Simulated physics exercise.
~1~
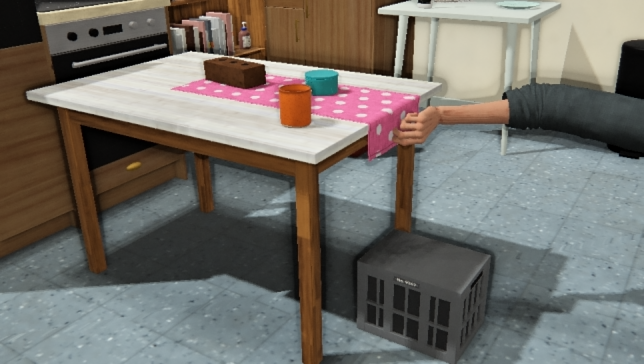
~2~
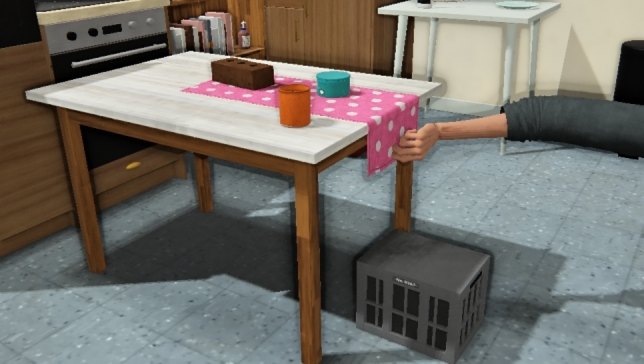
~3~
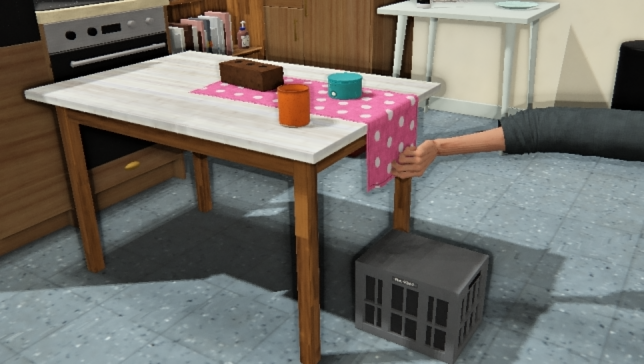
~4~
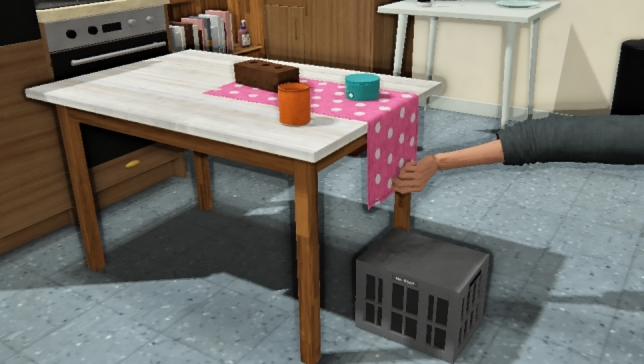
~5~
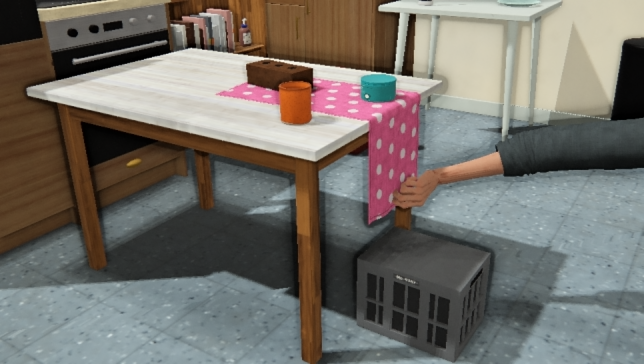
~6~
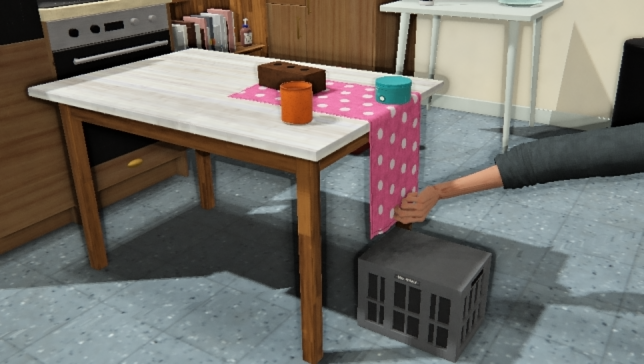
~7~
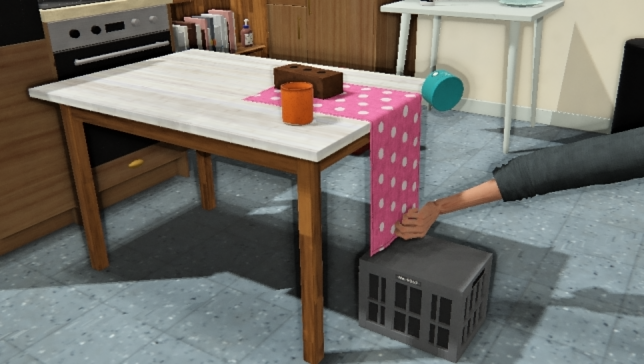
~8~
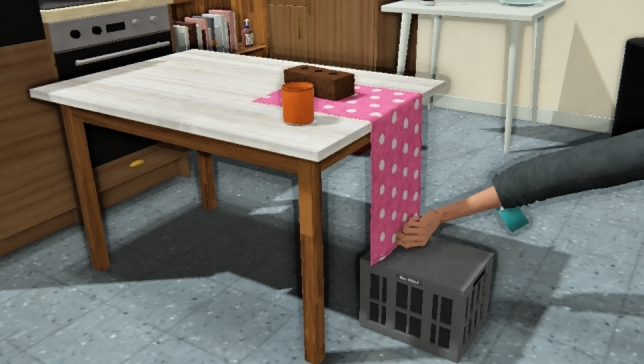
Pink spotted tablecloth being pulled down onto a grey crate by a hand, carrying a brick along and a turquoise tub over the edge.
